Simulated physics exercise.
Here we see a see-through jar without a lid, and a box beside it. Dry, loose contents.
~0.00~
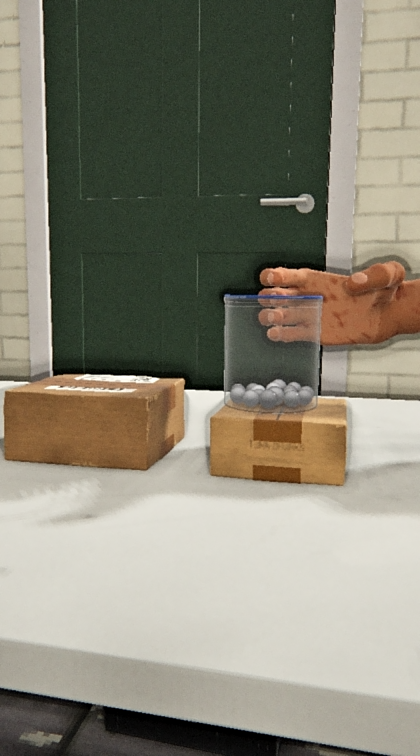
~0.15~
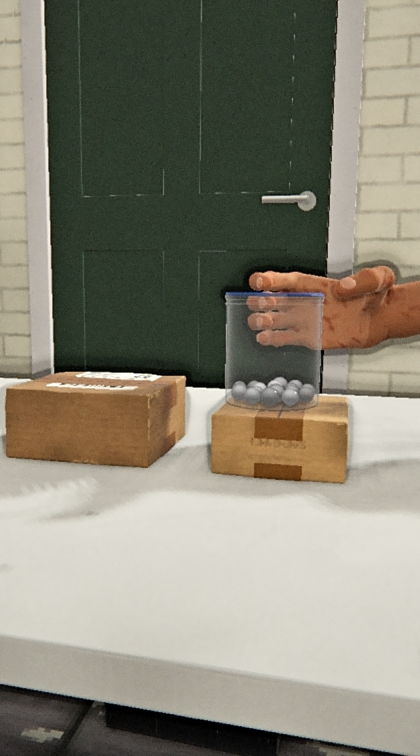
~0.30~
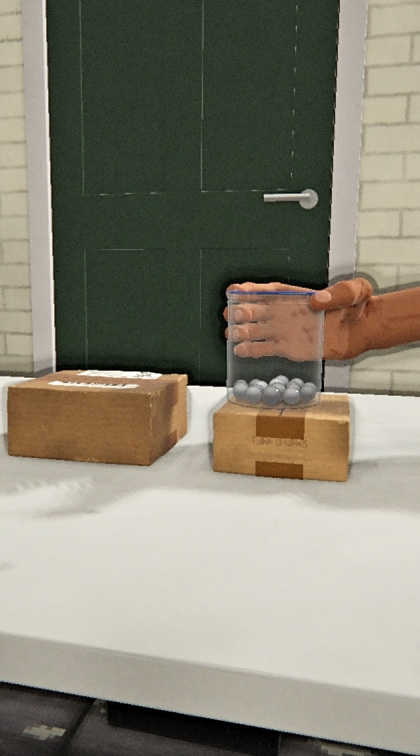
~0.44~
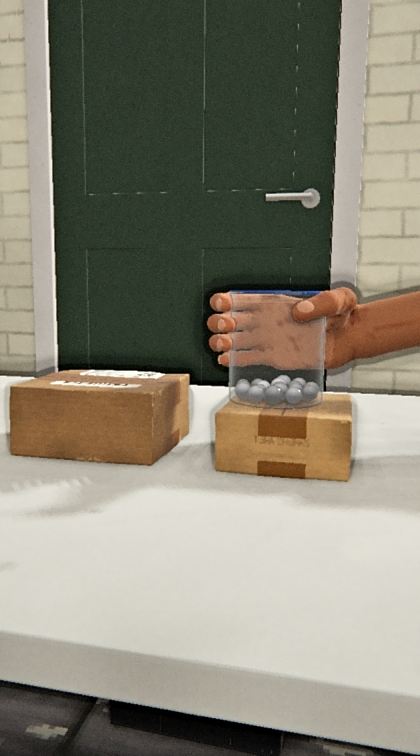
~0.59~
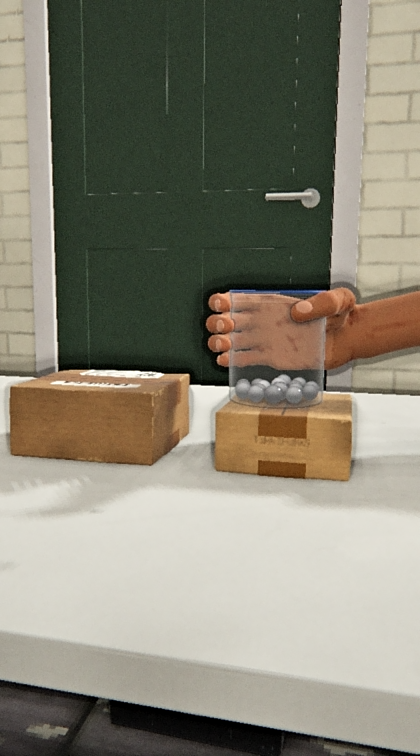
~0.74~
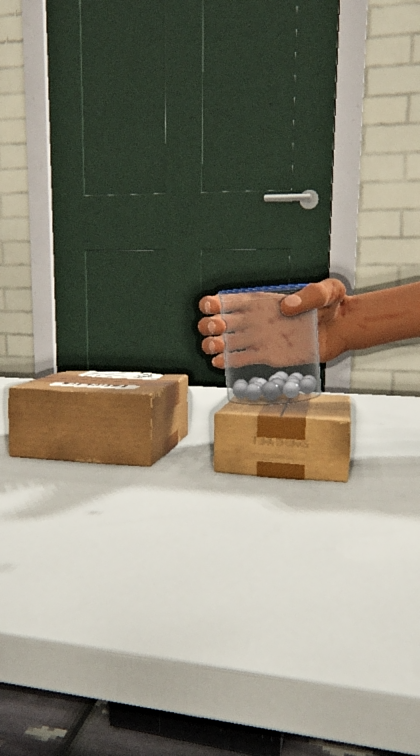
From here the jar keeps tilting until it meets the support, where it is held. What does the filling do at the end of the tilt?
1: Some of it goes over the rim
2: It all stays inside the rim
Option 2: It all stays inside the rim.
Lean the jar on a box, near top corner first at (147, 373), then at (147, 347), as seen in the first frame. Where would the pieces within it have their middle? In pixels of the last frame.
One: (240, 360). Two: (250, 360).
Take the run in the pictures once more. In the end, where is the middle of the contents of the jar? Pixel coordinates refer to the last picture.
Centre at rest: Approx. (225, 358).
After 1.01 s, the jar leans 26°; everything is still inside.
After 1.34 s, the jar leans 53°; everything is still inside.
After 1.70 s, the jar rests on the box at 76°; everything is still inside.
At rest (2.2 s), the jar rests on the box at 76°; everything is still inside.
